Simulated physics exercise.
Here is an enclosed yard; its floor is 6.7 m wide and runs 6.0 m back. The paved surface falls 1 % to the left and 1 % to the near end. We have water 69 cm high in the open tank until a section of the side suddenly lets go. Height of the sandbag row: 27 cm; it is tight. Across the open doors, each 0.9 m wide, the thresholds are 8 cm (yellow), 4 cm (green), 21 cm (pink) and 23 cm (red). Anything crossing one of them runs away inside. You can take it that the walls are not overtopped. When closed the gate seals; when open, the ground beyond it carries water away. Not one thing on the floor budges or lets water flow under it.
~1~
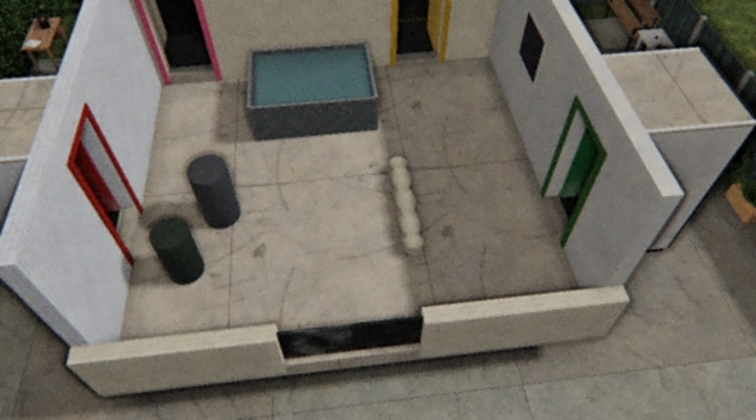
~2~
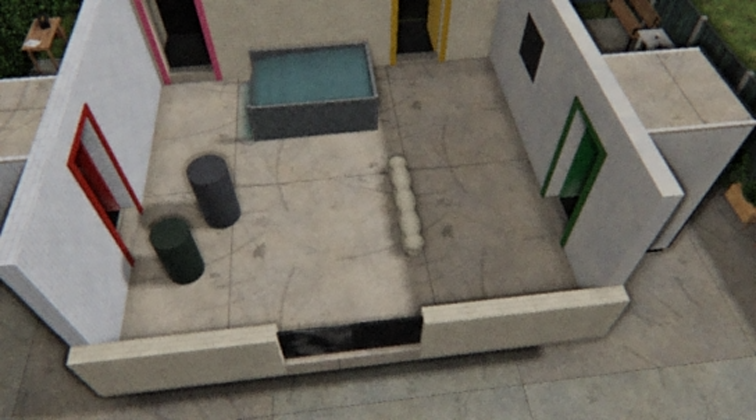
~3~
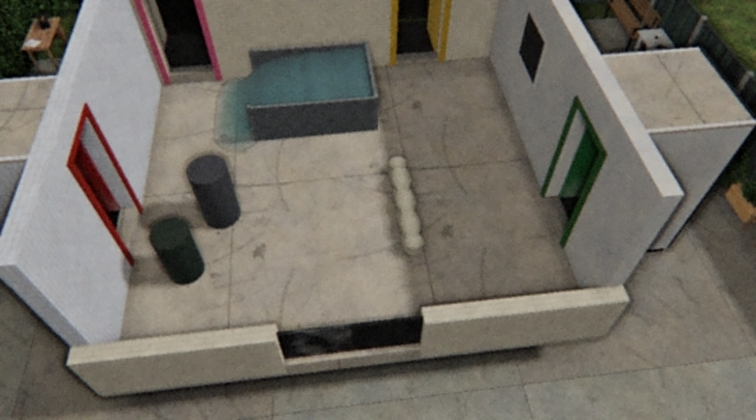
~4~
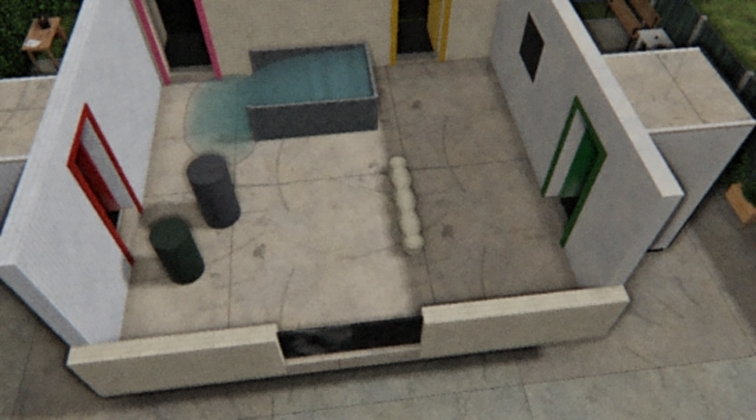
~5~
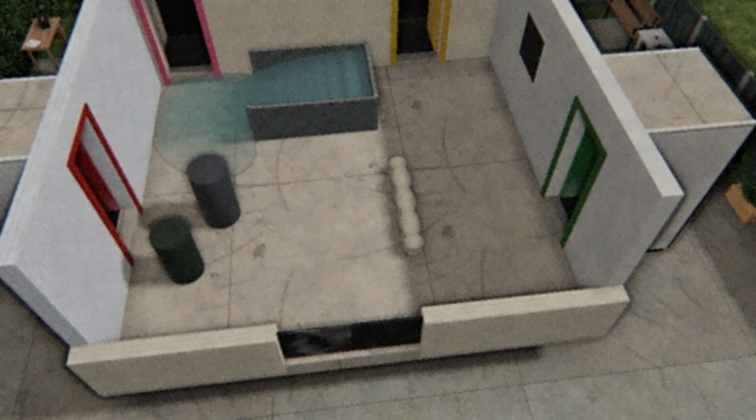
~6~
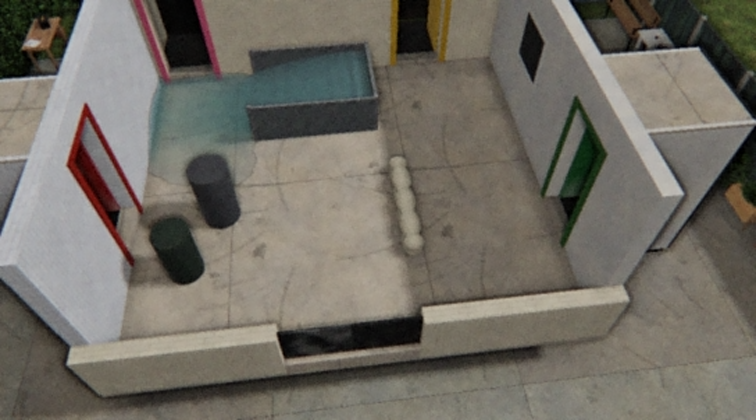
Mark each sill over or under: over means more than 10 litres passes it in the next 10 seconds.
Yellow door - under; green door - over; pink door - over; red door - under.
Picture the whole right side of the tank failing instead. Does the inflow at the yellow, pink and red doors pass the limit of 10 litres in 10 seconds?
Here's how it goes: Yellow exceeds it, pink falls short, red falls short.
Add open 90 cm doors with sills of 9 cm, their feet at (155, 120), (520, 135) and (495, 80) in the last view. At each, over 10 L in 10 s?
First doorway gets there, second falls short, third falls short.
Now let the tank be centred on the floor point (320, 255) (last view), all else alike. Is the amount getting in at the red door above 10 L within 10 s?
Lab note: Red door limit exceeded.
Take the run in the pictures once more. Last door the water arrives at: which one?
Last comes the green one.
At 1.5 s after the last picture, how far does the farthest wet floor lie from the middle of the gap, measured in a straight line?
Distance: Approx. 5.2 m.
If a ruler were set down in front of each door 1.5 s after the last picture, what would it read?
Centimetres: Yellow 0 / green 0 / pink 40 / red 15.
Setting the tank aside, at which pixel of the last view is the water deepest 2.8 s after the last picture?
Pixel (116, 369), about.
Then, 0.7 s after the last picture water covers 15 % of the floor and is deepest (52 cm) near (161, 96); yellow door not reached, green door not reached, pink door 30 cm at the sill, 8 L in, red door 7 cm at the sill, 0 L in.
Then, 1.5 s after the last picture water covers 20 % of the floor and is deepest (42 cm) near (162, 90); yellow door not reached, green door not reached, pink door 40 cm at the sill, 77 L in, red door 15 cm at the sill, 0 L in.
Then, 2.8 s after the last picture water covers 45 % of the floor and is deepest (41 cm) near (116, 369); yellow door not reached, green door not reached, pink door 23 cm at the sill, 143 L in, red door 12 cm at the sill, 0 L in.
Then, 5.3 s after the last picture water covers 65 % of the floor and is deepest (20 cm) near (116, 369); yellow door 1 cm at the sill, 0 L in, green door 6 cm at the sill, 0 L in, pink door 8 cm at the sill, 146 L in, red door 15 cm at the sill, 1 L in.
Then, 9.3 s after the last picture water covers 95 % of the floor and is deepest (12 cm) near (116, 369); yellow door 1 cm at the sill, 0 L in, green door 7 cm at the sill, 27 L in, pink door 6 cm at the sill, 146 L in, red door 9 cm at the sill, 1 L in.
